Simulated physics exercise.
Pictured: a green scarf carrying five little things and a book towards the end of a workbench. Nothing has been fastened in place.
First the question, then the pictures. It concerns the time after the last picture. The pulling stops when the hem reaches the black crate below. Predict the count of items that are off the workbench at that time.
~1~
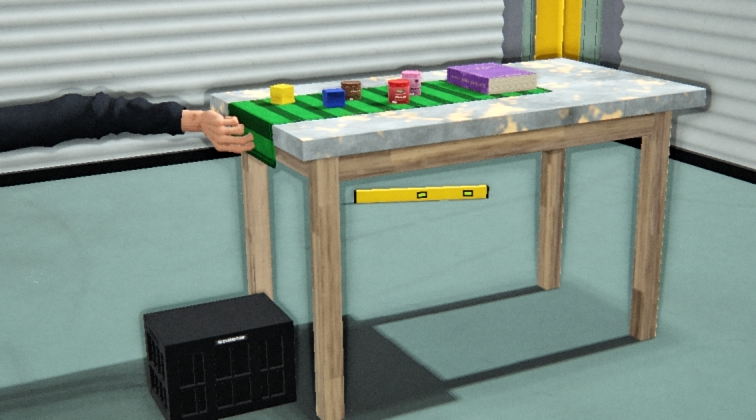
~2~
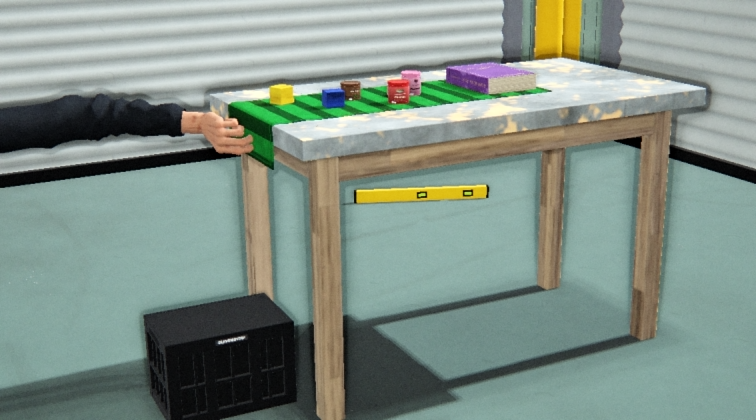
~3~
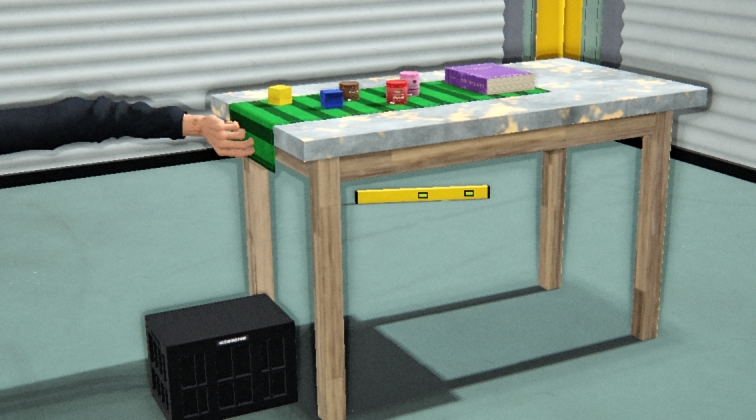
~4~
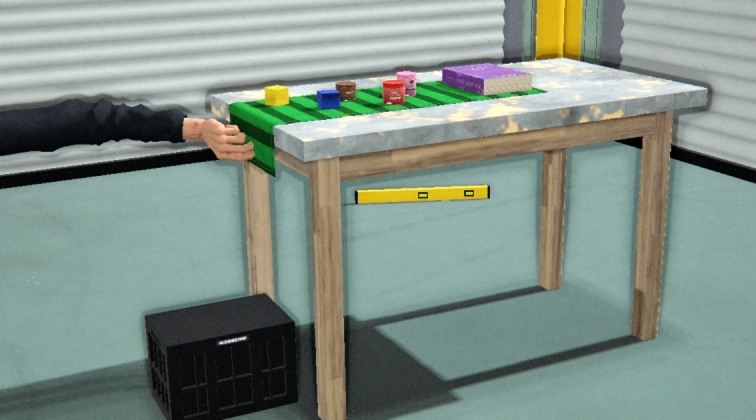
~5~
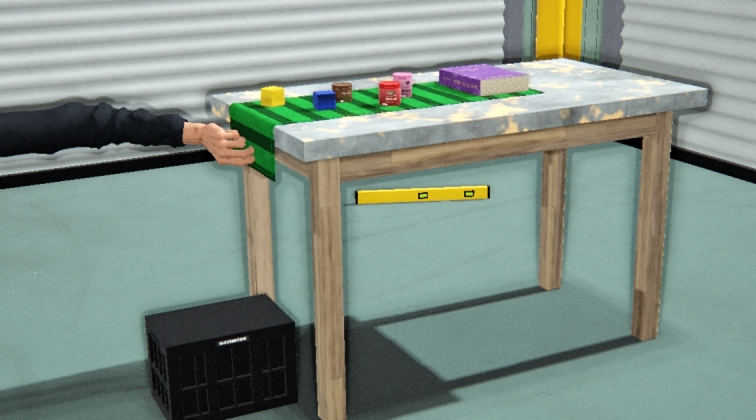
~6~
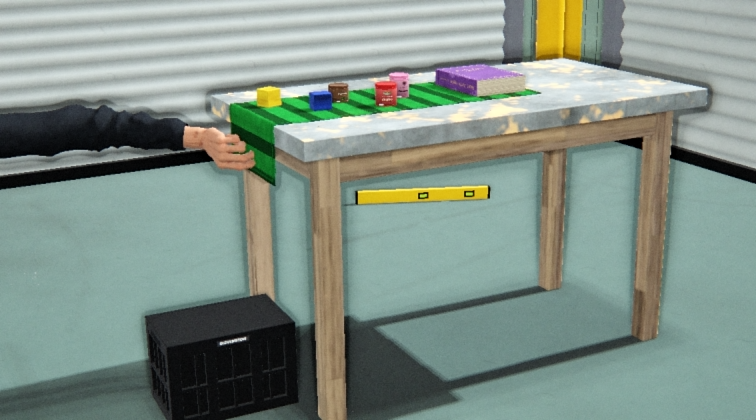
Lost: Four.
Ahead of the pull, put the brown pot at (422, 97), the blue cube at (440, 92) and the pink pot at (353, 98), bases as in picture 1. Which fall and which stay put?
The brown pot stays put, the blue cube stays put, and the pink pot topples down.
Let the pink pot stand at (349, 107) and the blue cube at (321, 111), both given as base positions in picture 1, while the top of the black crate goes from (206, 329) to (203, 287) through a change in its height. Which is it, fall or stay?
Pink pot is gone, blue cube is gone.
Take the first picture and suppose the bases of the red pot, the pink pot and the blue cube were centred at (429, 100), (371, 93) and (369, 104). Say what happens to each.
I reckon the red pot hangs on, the pink pot takes a fall and the blue cube takes a fall.
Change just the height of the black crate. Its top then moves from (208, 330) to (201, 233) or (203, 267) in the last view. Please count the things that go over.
That would be 1 and 2.
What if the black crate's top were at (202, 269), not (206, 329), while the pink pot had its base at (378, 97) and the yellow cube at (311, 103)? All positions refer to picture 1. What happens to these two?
Result: Pink pot still there, yellow cube gone.
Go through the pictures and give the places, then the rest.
Hem (275, 168); yellow cube (282, 86); blue cube (334, 90); brown pot (351, 82); red pot (399, 81); pink pot (411, 72); top of the crate (206, 329), in the first picture.
Hem (273, 170); yellow cube (281, 86), in the second picture.
Hem (275, 173); blue cube (331, 91), in the third picture.
Hem (275, 177); brown pot (346, 83); top of the crate (207, 330), in the fourth picture.
Hem (275, 182); red pot (389, 83), in the fifth picture.
Hem (275, 186); yellow cube (268, 89); blue cube (320, 93); brown pot (338, 85); red pot (386, 83); pink pot (399, 74), in the sixth picture.
A little later, hem near (254, 211); yellow cube gone.
Next, hem near (254, 263); yellow cube and blue cube gone.
Later still, hem on the crate; yellow cube, blue cube, brown pot and red pot gone.
When it is over, hem on the crate; yellow cube, blue cube, brown pot and red pot gone. The workbench loses four.
